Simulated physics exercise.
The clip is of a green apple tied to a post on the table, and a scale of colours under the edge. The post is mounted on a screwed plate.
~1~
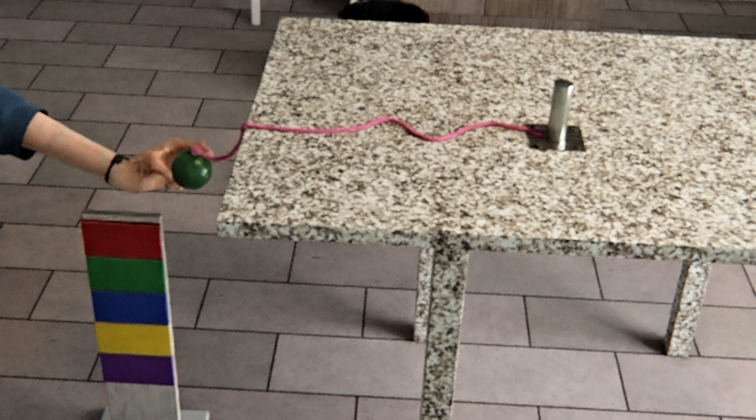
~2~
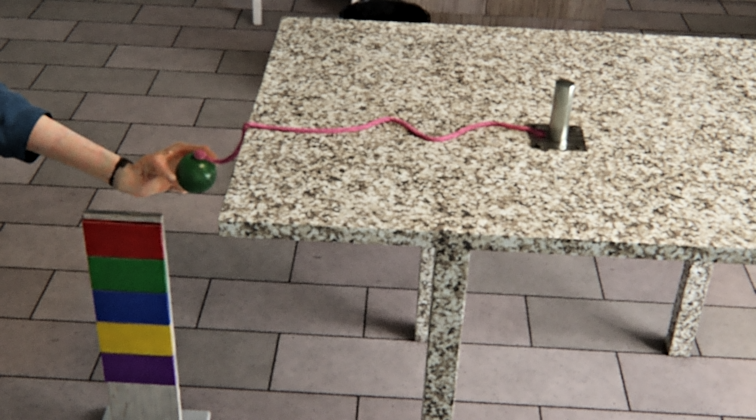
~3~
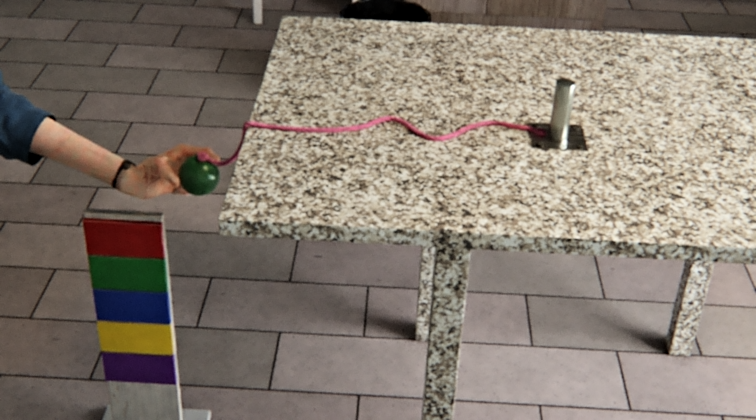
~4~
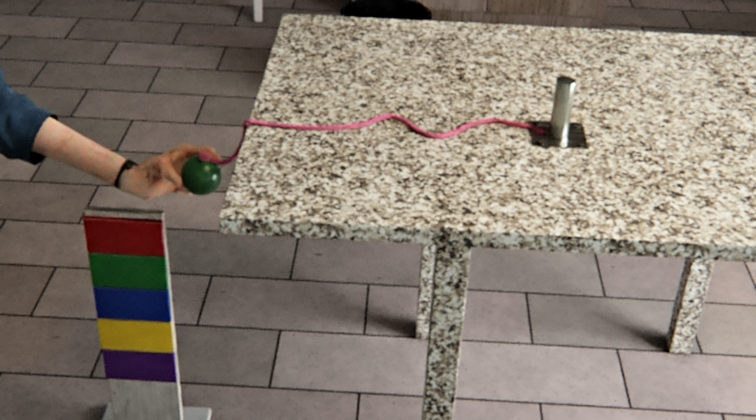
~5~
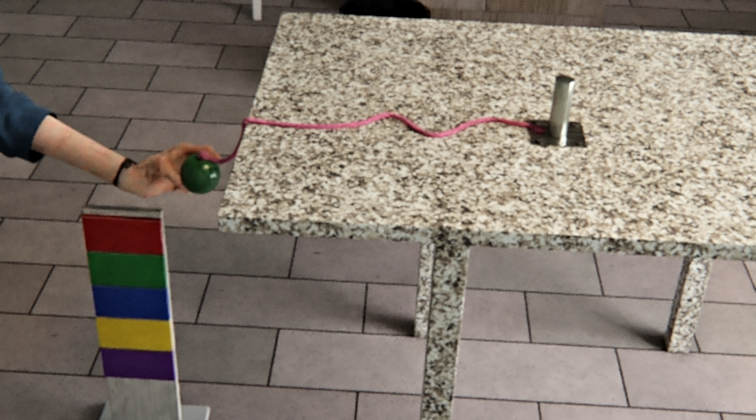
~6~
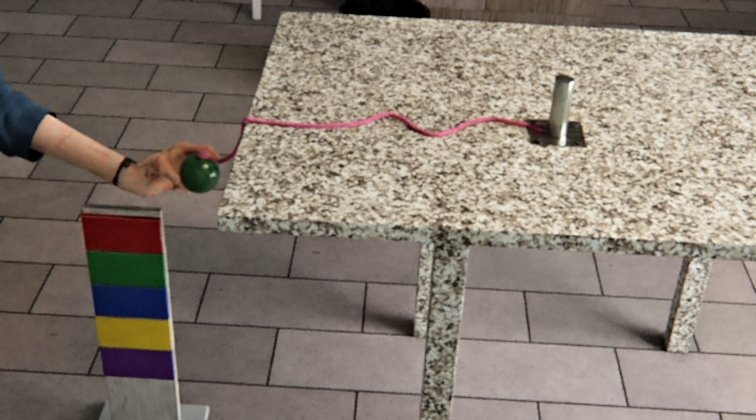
A hand holding a green ball on a pink cord shifts slightly right, then stays nearly still beside a speckled stone table.
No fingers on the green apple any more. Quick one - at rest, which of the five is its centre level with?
At red.
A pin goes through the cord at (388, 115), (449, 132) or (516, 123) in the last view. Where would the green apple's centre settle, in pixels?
Estimated spots in sequence: (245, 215), (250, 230), (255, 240).
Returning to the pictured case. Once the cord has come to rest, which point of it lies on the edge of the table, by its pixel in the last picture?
Look close to (285, 124) - that's the one.
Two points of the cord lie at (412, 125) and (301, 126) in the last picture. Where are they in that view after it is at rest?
They end up at (386, 123) and (258, 117).
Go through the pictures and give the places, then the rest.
In the first frame, green apple (192, 169); red (122, 242); green (126, 276); blue (130, 309); yellow (133, 340); purple (137, 371).
In the second frame, green apple (196, 173); cord through (510, 126) (449, 137) (391, 119) (324, 131) (250, 128).
In the third frame, green apple (199, 175).
In the fourth frame, green apple (201, 175); cord through (511, 124) (450, 135) (392, 117) (325, 128) (251, 125).
In the fifth frame, green apple (200, 174).
In the sixth frame, green apple (200, 173); cord through (510, 122) (448, 133) (391, 115) (323, 126) (249, 123).
Soon after, apple near (232, 227); level with red.
Then, apple near (252, 240); level with red.
Further on, apple near (266, 241); level with red.
At rest, apple near (257, 241); level with red. At red.
